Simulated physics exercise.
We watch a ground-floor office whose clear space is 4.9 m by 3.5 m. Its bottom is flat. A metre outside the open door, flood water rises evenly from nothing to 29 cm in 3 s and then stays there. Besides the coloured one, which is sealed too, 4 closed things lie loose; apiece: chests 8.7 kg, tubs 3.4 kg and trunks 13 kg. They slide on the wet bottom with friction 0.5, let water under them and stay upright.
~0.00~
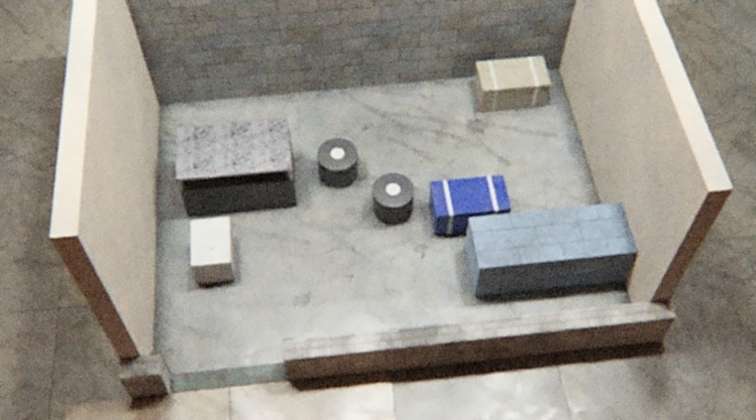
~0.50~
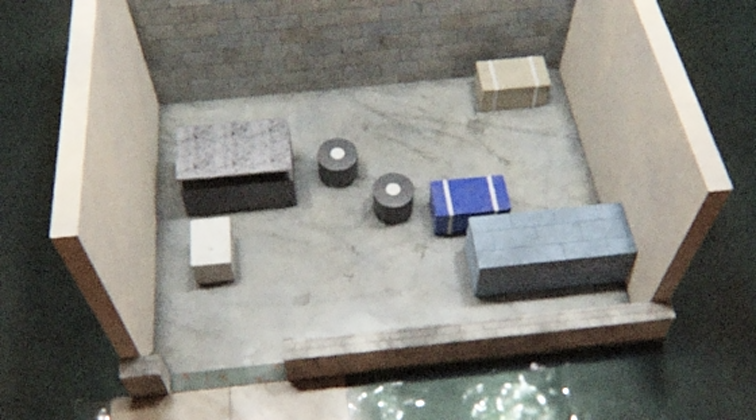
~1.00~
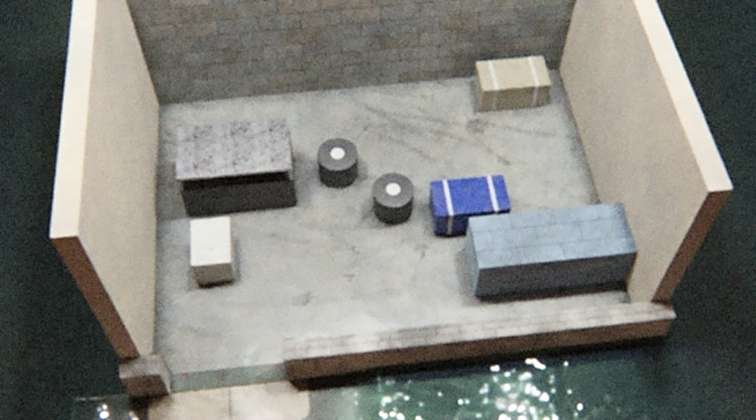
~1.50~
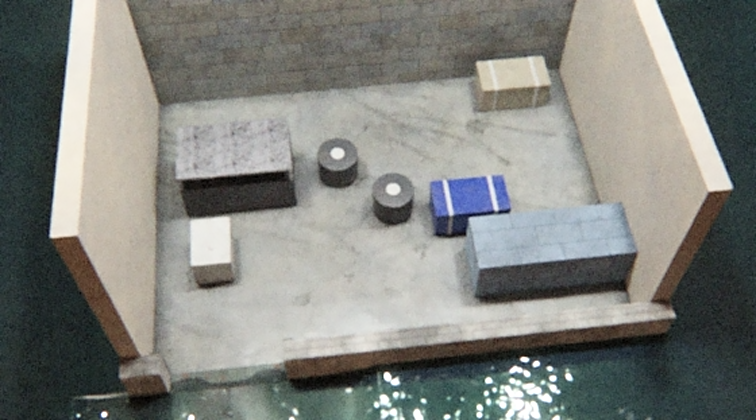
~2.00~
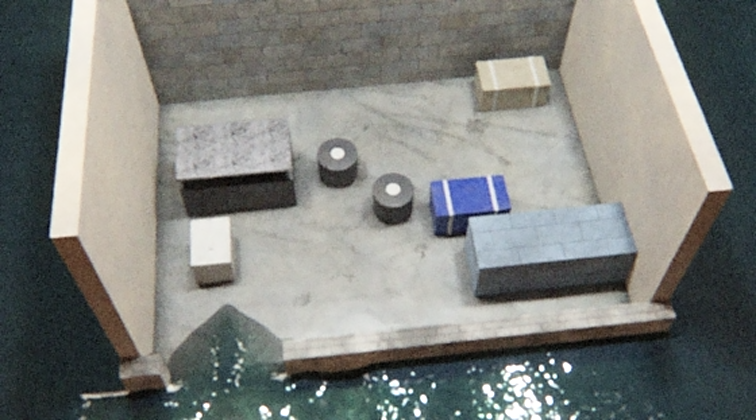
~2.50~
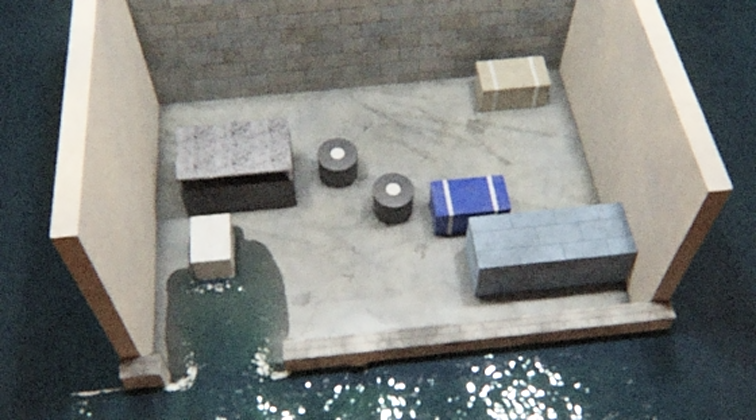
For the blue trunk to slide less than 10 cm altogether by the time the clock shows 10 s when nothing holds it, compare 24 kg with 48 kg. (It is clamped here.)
Verdict: Neither weight holds it.
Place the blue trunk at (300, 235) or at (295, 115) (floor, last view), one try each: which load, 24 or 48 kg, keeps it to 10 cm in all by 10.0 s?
In turn: Neither holds; neither is enough.
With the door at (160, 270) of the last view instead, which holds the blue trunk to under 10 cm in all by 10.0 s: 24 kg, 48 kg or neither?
In that case neither weight holds it.
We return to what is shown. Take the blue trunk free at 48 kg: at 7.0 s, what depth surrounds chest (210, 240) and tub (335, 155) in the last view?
Roughly 7 and 11 cm.
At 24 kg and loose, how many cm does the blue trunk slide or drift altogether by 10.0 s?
About 80 cm.
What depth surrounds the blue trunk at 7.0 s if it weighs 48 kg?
Roughly 5 cm.
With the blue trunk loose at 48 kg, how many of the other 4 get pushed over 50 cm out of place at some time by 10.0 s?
That makes 4.
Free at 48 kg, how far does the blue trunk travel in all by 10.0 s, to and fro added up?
Some 40 cm in all.
After 3.5 s the blue trunk would be 0 cm from its start with 24 kg and 0 cm from its start with 48 kg; 0 cm of water round it then.
After 4.5 s the blue trunk would be 0 cm from its start with 24 kg and 0 cm from its start with 48 kg; 1 cm of water round it then.
After 7.0 s the blue trunk would be 6 cm from its start with 24 kg and 0 cm from its start with 48 kg; 5 cm of water round it then.
After 10.0 s the blue trunk would be 66 cm from its start with 24 kg and 44 cm from its start with 48 kg; 15 cm of water round it then.
